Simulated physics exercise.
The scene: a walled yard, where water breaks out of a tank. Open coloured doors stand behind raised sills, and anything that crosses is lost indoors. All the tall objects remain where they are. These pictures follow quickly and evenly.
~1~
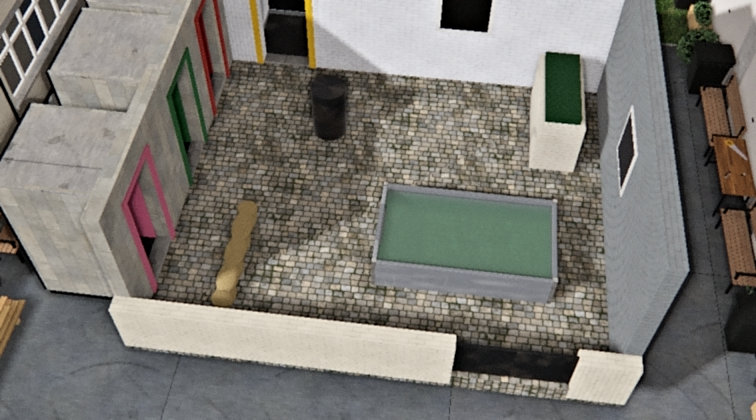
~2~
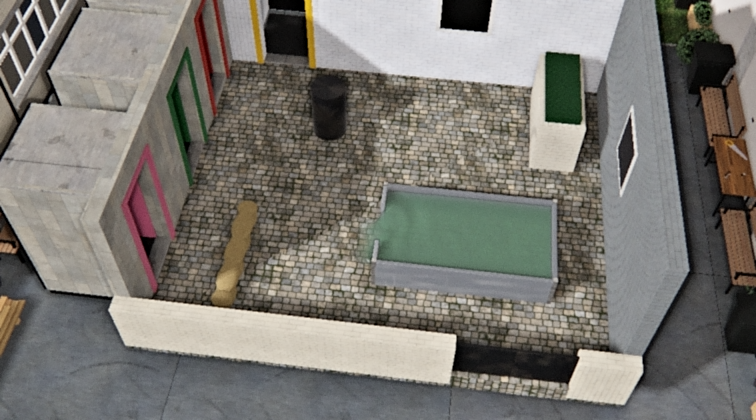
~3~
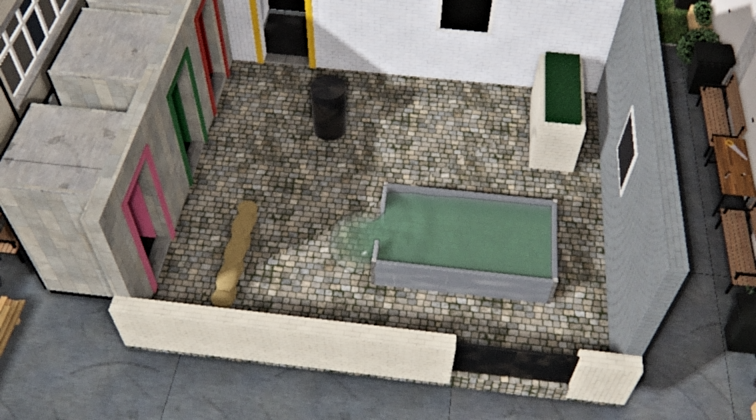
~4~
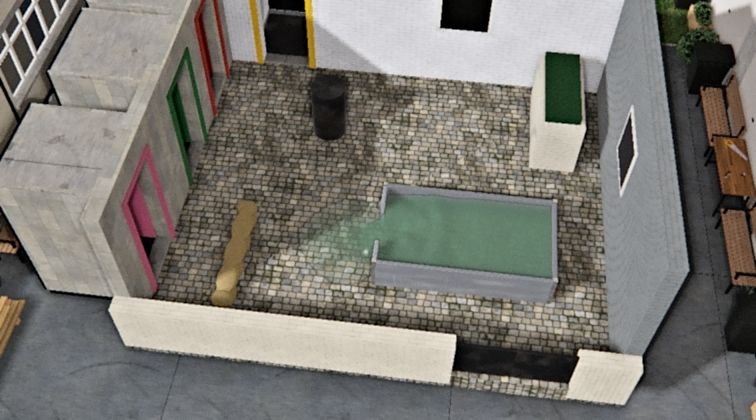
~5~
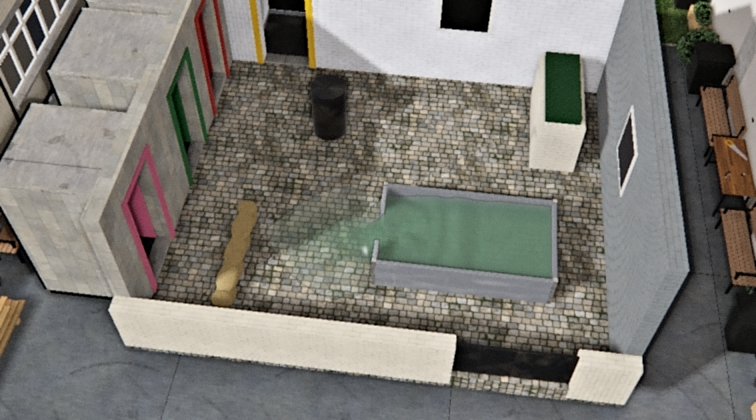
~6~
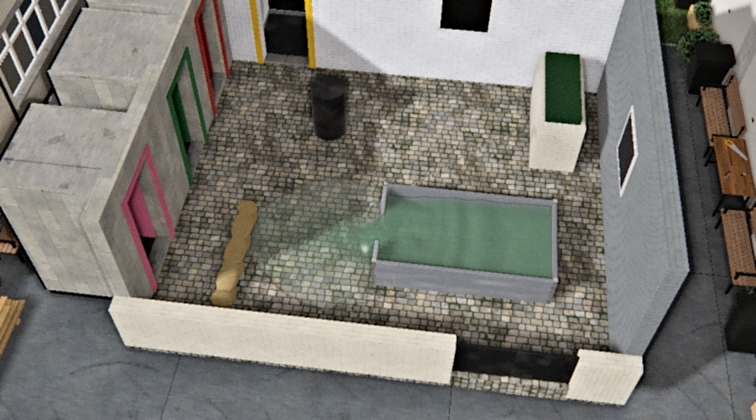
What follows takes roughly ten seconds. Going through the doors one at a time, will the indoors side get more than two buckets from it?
Yellow door: More than two buckets; red door: Two buckets at most; green door: More than two buckets; pink door: Two buckets at most.
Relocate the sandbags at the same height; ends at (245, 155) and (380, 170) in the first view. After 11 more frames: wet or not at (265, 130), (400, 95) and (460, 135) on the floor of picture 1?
Going through them, they'd be left unsoaked, then left unsoaked, then left unsoaked.
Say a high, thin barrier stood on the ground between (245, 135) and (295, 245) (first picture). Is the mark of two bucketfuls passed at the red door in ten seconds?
Looking at each in turn, red remains within bounds.
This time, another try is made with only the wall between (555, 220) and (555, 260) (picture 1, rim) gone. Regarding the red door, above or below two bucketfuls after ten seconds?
I'd say the red door stays within the limit.
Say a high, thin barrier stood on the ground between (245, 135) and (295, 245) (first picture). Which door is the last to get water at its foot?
The green-painted one comes last.
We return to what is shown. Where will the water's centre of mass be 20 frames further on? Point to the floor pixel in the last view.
I'd place it roughly at (373, 244).
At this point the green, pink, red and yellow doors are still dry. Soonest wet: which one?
First in line is the green one.
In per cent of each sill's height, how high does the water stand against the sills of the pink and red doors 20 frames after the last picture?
Depth ratios, approx.: 90 and 80 percent.
A moment on, water covers 20 % of the floor; the yellow door not reached, the red door not reached, the green door not reached, the pink door not reached.
Next, water covers 25 % of the floor; the yellow door not reached, the red door not reached, the green door under two buckets in, the pink door not reached.
Then, water covers 40 % of the floor; the yellow door not reached, the red door wet at the sill, nothing in, the green door over two buckets in, the pink door wet at the sill, nothing in.
Later, water covers 60 % of the floor; the yellow door over two buckets in, the red door wet at the sill, nothing in, the green door far over two buckets in, the pink door wet at the sill, nothing in.
In the end, water covers 85 % of the floor; the yellow door far over two buckets in, the red door wet at the sill, nothing in, the green door far over two buckets in, the pink door wet at the sill, nothing in.
